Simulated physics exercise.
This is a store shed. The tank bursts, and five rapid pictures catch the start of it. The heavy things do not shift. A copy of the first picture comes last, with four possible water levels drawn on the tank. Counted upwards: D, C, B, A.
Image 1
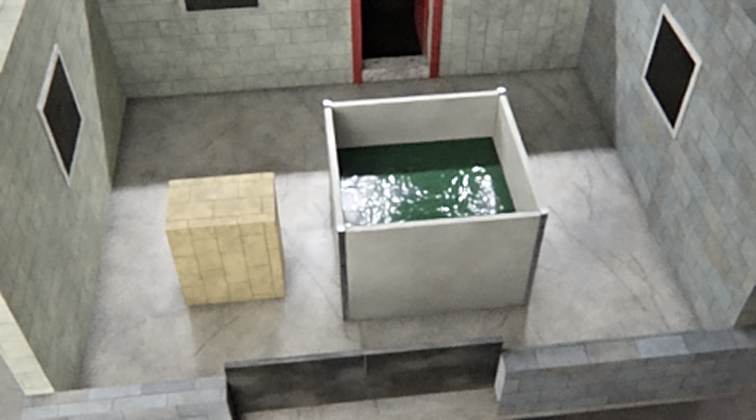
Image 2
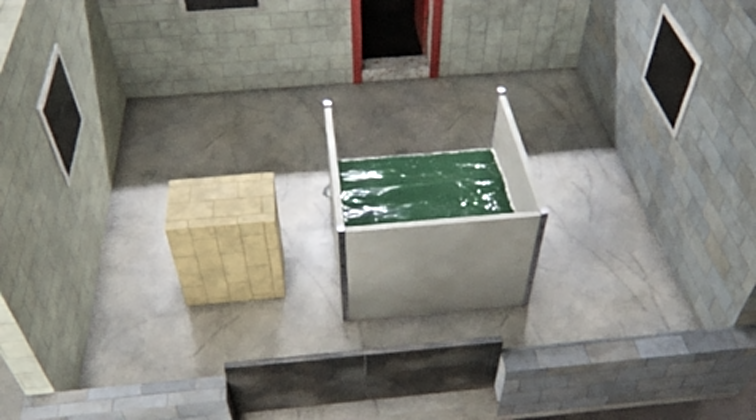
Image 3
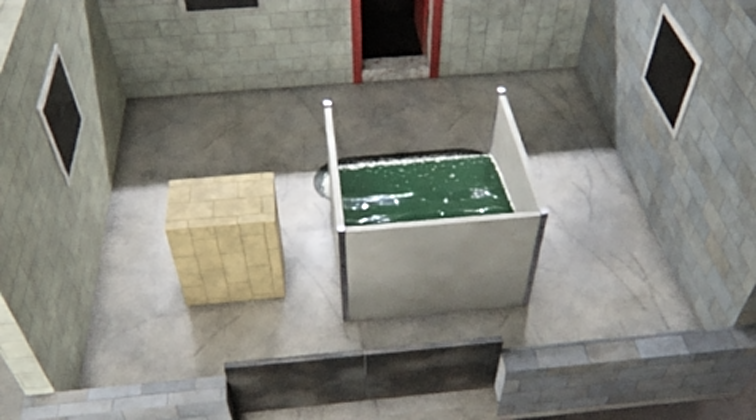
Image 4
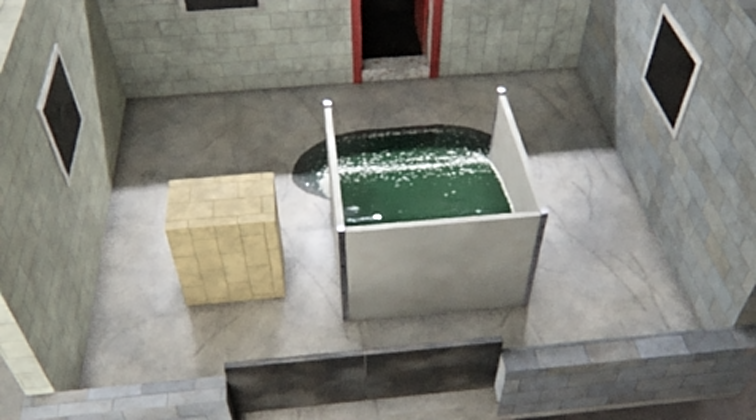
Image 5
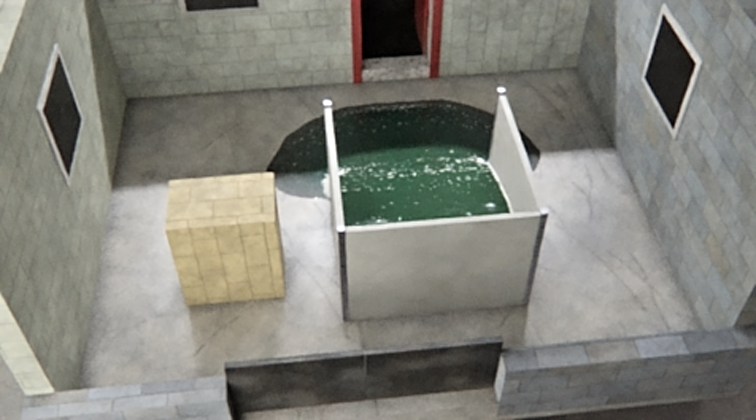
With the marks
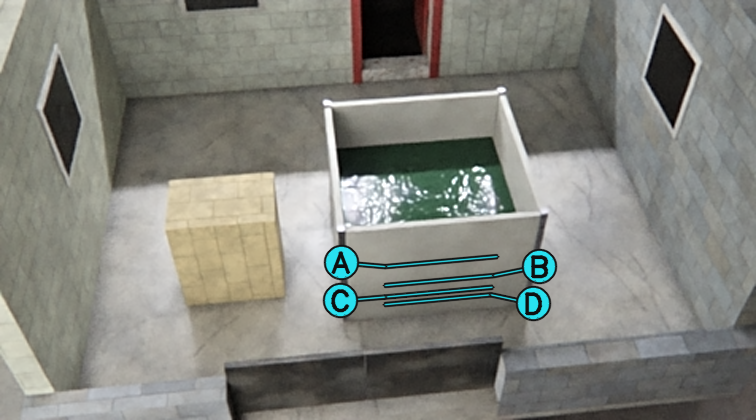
The footage shows a store shed with a yellowish block beside a pale tank of green water; the tank's back wall disappears, and water spreads out across the grey floor behind it and to both sides in a widening dark patch.
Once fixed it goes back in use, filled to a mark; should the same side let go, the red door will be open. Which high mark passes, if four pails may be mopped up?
I would pick level C.
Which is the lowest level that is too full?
The answer is B.
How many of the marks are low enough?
Two of the four.
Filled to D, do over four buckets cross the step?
No, that is safe.
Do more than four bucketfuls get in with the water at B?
Yes, it does.
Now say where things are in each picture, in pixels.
Water in the tank at rest, its middle at (426, 196); foot of the red doorway at (396, 80); shut gate at (365, 359).
Water covers 2 % of the ground, its front hidden from here.
Water covers 5 % of the ground, its front hidden from here.
Water covers 10 % of the ground, its front hidden from here.
Water covers 16 % of the ground, its front hidden from here.
On the marked copy, A at (441, 261); B at (439, 280); C at (438, 292); D at (438, 299); from the bottom up D, C, B, A.
If A is chosen, dozens of bucketfuls pour in.
If B is chosen, about 11 bucketfuls get in.
If C is chosen, a bucket or two gets in.
If D is chosen, nothing gets over.
